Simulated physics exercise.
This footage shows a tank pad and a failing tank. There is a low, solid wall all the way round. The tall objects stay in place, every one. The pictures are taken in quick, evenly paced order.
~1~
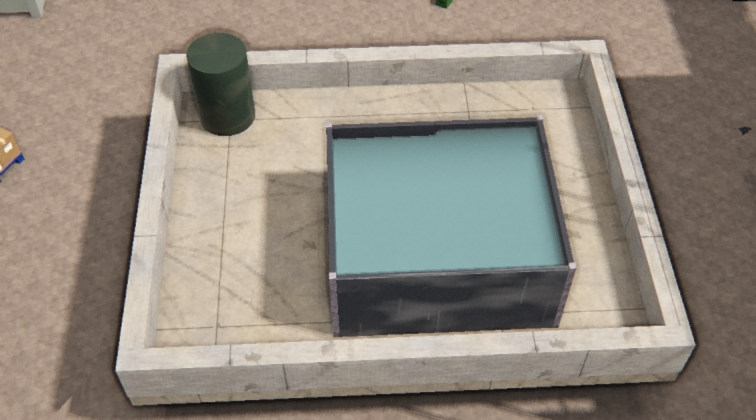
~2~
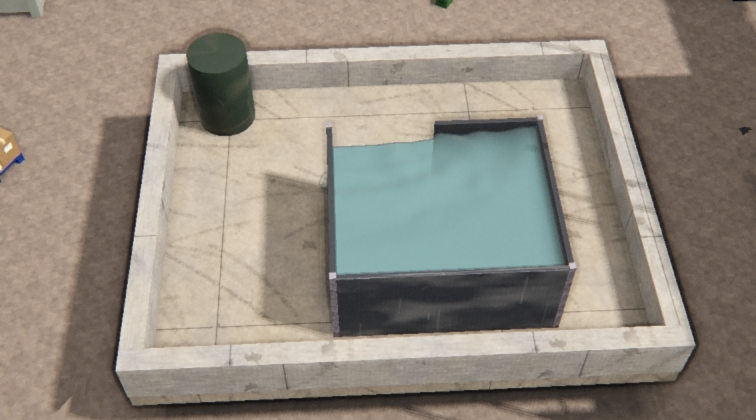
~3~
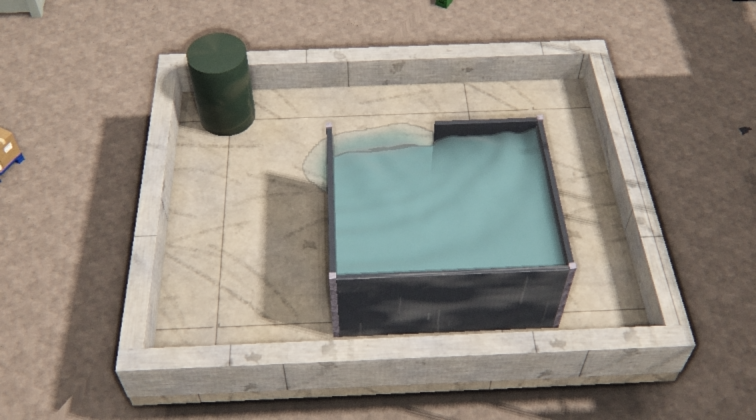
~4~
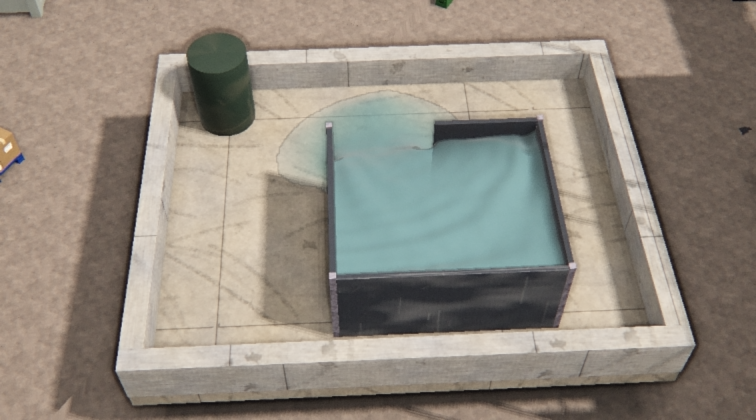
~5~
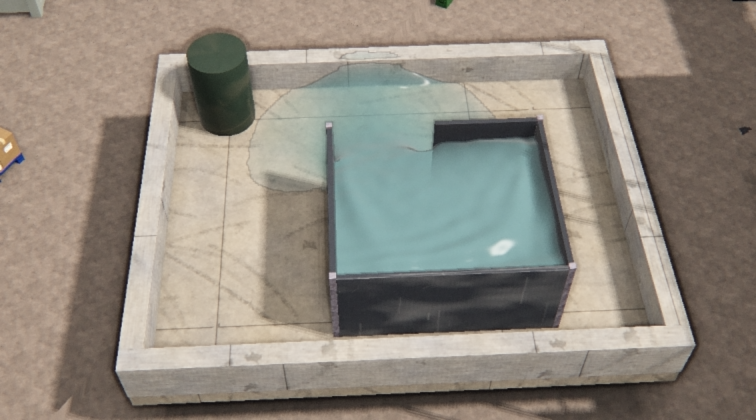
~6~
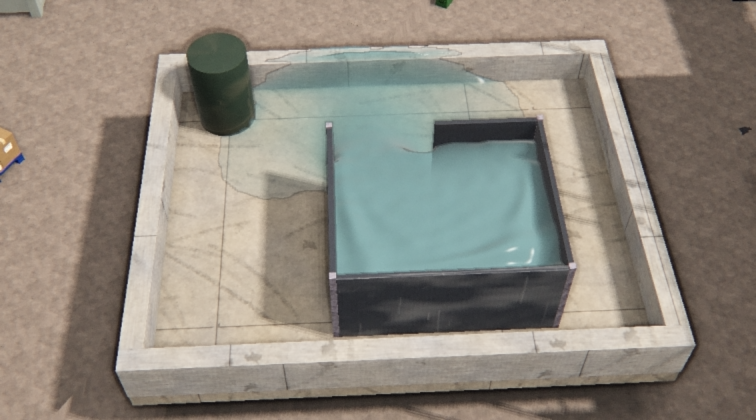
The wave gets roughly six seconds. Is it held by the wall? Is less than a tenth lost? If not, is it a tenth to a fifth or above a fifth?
Below a tenth.
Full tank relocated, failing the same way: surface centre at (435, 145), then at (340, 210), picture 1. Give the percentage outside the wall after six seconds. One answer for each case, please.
First try: Around 10 %; second try: Around 8 %.
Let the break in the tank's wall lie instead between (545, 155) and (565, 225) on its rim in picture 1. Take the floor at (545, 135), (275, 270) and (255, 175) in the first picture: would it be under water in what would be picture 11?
Taking them as listed, I'd say drenched, unwetted and unwetted.
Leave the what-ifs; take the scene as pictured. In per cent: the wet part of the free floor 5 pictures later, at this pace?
I'd say close to 45 per cent.
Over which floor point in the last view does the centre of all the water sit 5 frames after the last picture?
I reckon somewhere around (407, 200).
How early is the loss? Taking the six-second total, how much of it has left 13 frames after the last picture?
I get 90 percent.
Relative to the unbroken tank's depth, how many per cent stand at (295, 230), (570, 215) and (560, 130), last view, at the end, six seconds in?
Some 12, 30 and 18 in a hundred.
A moment on, water covers 40 % of the floor; the low wall has let 0 % over.
Next, water covers 40 % of the floor; the low wall has let 1 % over.
Then, water covers 70 % of the floor; the low wall has let 6 % over.
Later, water covers 80 % of the floor; the low wall has let 6 % over.
In the end, water covers 80 % of the floor; the low wall has let 7 % over.
